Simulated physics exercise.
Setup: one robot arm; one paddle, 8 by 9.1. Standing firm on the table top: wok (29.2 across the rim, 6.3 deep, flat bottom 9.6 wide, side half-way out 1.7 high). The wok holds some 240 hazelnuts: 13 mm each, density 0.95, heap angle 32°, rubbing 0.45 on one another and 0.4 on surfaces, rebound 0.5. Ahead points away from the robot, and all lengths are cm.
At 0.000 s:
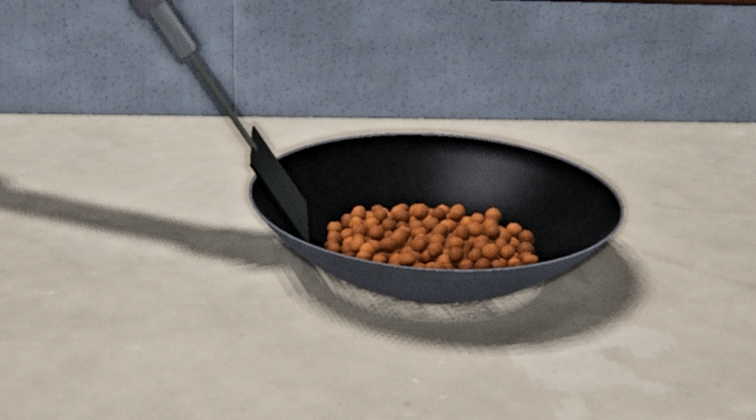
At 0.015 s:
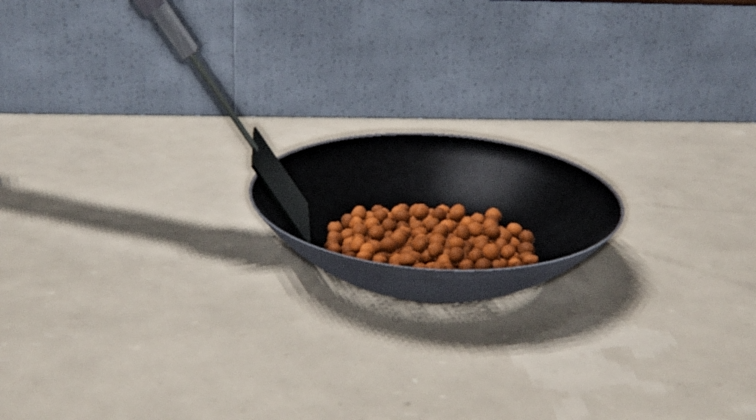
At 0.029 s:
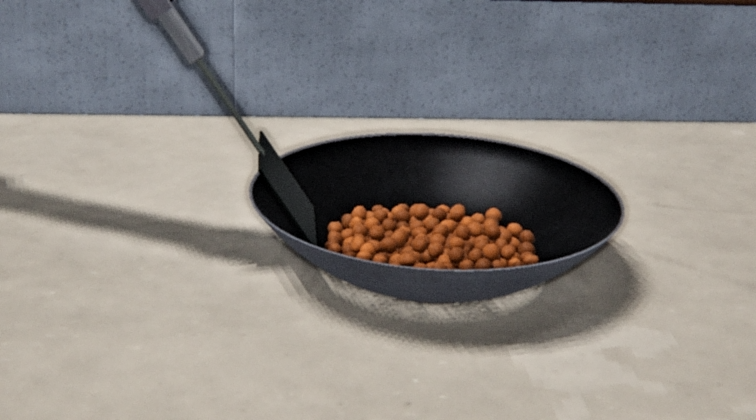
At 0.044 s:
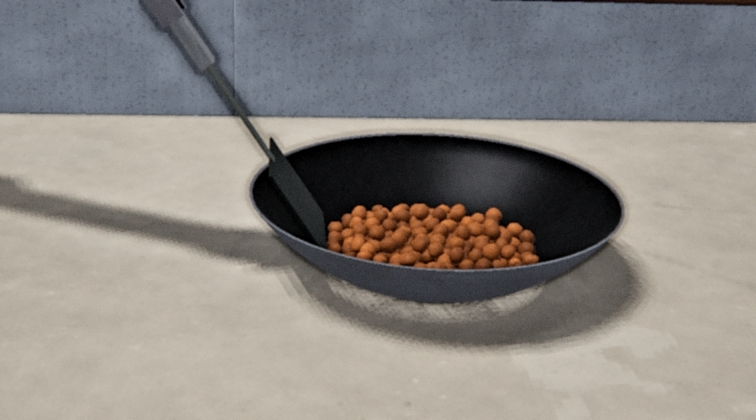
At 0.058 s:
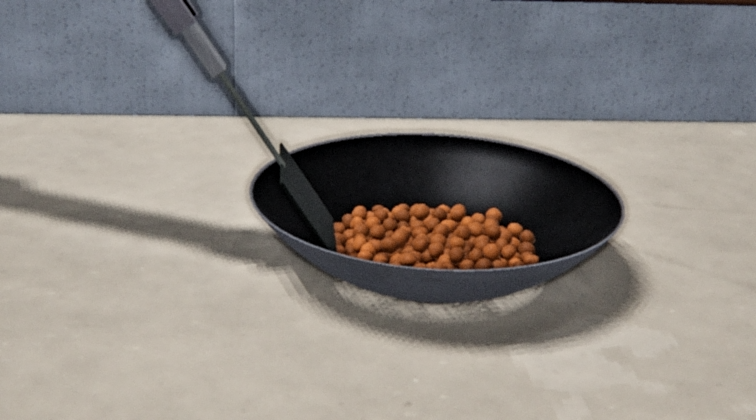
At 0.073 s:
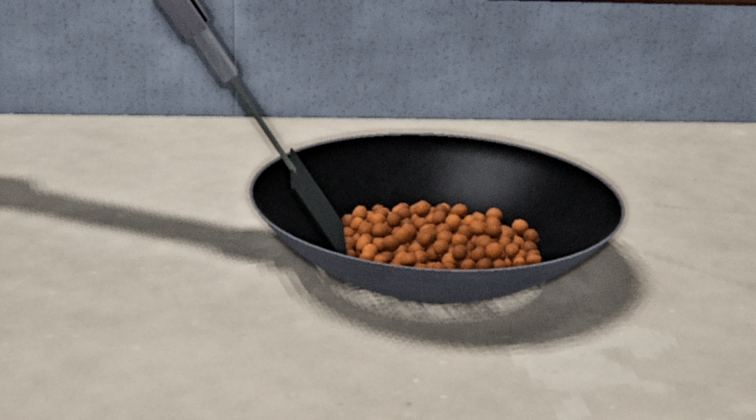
A dark paddle slides slowly a short way to the right inside a black wok on a pale table top, reaching the left edge of a heap of brown hazelnuts and nudging it slightly, while the wok stays still.
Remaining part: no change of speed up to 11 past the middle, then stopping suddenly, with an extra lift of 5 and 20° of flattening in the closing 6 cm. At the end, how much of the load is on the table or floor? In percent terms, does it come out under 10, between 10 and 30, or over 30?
It comes out between 10 and 30 %.
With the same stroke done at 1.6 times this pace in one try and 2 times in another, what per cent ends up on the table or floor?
Close to 45 and 50 percent respectively.
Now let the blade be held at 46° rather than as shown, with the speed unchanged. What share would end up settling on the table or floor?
Then roughly 20 percent.
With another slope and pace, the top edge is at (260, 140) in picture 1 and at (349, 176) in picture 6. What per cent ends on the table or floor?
50 %.
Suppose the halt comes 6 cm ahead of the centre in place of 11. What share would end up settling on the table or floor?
Estimate: Approx. 0 %.
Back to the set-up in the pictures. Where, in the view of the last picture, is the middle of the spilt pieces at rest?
Near (739, 254) in the last picture.
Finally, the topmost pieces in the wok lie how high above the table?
Near 4.5 centimetres high.
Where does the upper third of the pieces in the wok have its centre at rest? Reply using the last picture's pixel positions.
Centre: Roughly (530, 242).
After 0.19 s, sloping 57°, highest piece 4 above the table; 239 in the wok.
After 0.31 s, sloping 52°, highest piece 7 above the table; 239 in the wok.
After 0.57 s, sloping 37°, highest piece 9 above the table; 189 in the wok, 29 on the table or floor, 21 on the blade or in flight.
After 1.62 s, sloping 37°, highest piece 4 above the table; 189 in the wok, 50 on the table or floor.
At rest, 189 in the wok, 50 on the table or floor. That is 21 % on the table or floor.
